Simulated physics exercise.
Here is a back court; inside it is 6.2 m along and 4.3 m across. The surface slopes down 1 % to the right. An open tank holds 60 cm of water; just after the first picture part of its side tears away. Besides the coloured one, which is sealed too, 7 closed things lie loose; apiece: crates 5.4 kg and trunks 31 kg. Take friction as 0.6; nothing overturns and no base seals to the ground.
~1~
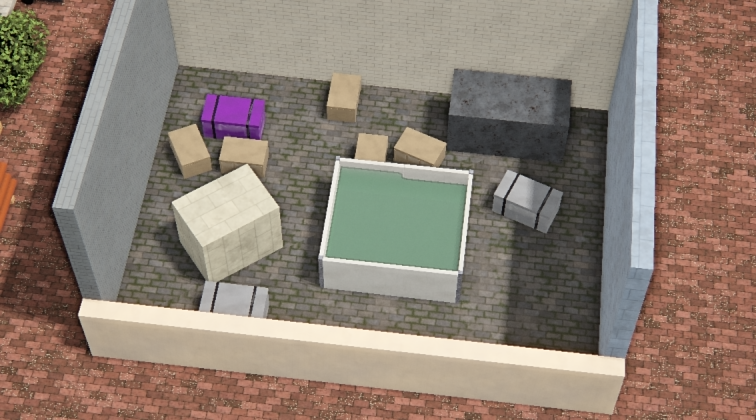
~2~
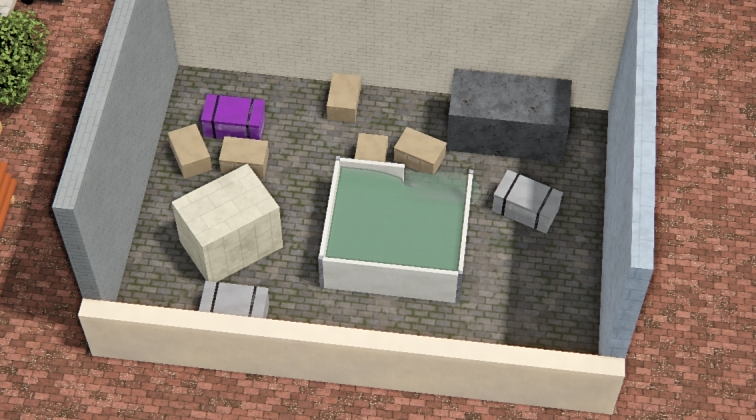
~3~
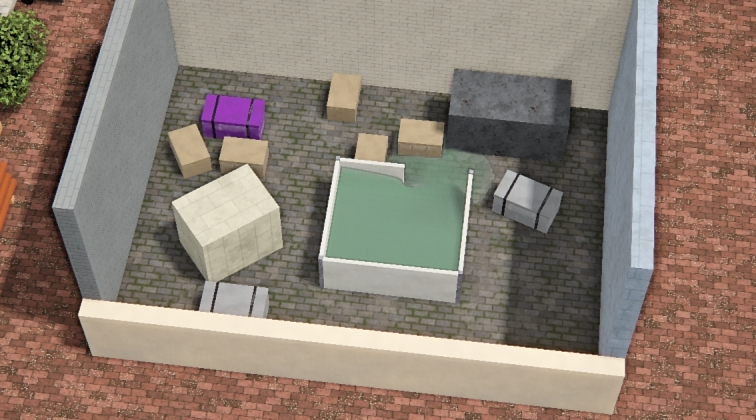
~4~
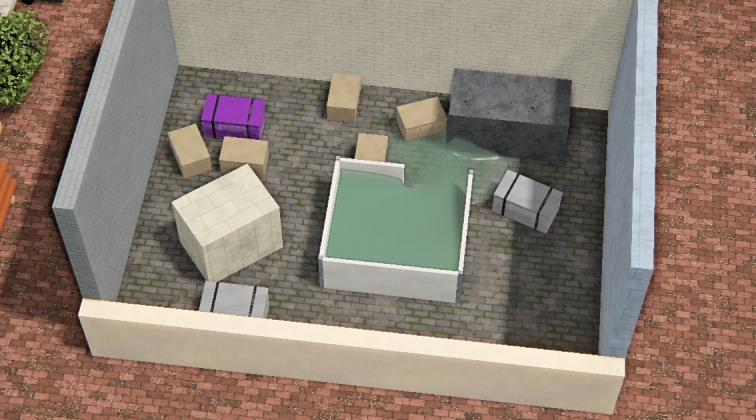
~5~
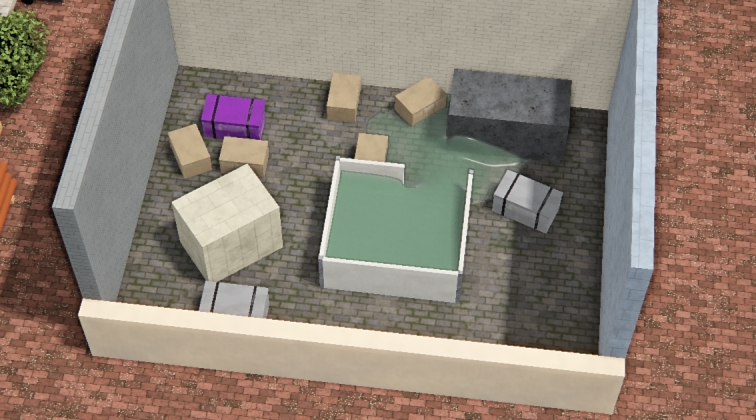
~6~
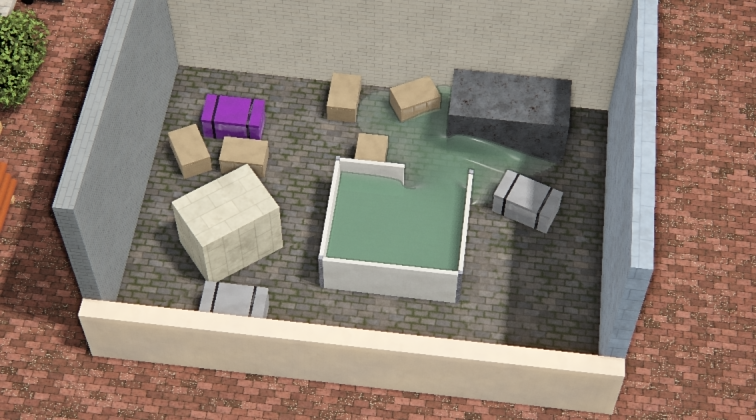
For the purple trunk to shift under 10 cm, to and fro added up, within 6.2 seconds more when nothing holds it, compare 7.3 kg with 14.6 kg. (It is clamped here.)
Verdict: Neither load is enough.
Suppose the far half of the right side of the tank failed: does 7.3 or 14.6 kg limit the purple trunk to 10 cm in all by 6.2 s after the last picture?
Then only the larger load is enough.
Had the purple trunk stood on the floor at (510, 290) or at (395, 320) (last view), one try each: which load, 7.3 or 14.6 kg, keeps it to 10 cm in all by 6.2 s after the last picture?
In that order: Neither holds; neither holds.
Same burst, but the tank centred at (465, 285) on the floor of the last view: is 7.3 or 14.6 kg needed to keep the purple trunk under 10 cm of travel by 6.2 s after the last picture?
In that case neither weight holds it.
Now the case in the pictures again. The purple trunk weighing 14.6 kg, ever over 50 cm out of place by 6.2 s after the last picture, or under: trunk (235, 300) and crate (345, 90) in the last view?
In that order: Less, past it.
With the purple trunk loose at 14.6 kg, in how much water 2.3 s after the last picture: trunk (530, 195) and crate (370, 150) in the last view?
Roughly 4 and 1 cm.
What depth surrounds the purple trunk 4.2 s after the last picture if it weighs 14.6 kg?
About 7 cm.
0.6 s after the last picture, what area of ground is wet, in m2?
Roughly 7.0 m2.
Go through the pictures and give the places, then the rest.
The purple trunk at (233, 110) rests on the ground; 2.5 m2 under water; 0 of 8 have shifted, in the first frame.
The purple trunk at (233, 110), on the bottom; water covers 3.0 m2; 0 of 8 have shifted, in the second frame.
The purple trunk at (233, 110), on the bottom; 3.5 m2 under water; 1 of 8 have shifted, in the third frame.
The purple trunk at (233, 110), on the bottom; 4.1 m2 under water; 1 of 8 have shifted, in the fourth frame.
The purple trunk at (233, 110), on the bottom; water covers 4.7 m2; 1 of 8 have shifted, in the fifth frame.
The purple trunk at (233, 110) rests on the ground; 5.2 m2 under water; 1 of 8 have shifted, in the sixth frame.
Then, 0.6 s after the last picture the purple trunk would be 0 cm from its start with 7.3 kg and 0 cm from its start with 14.6 kg; 0 cm of water round it then.
Then, 2.3 s after the last picture the purple trunk would be 40 cm from its start with 7.3 kg and 29 cm from its start with 14.6 kg; 4 cm of water round it then.
Then, 4.2 s after the last picture the purple trunk would be 79 cm from its start with 7.3 kg and 97 cm from its start with 14.6 kg; 7 cm of water round it then.
Then, 6.2 s after the last picture the purple trunk would be 79 cm from its start with 7.3 kg and 90 cm from its start with 14.6 kg; 6 cm of water round it then.
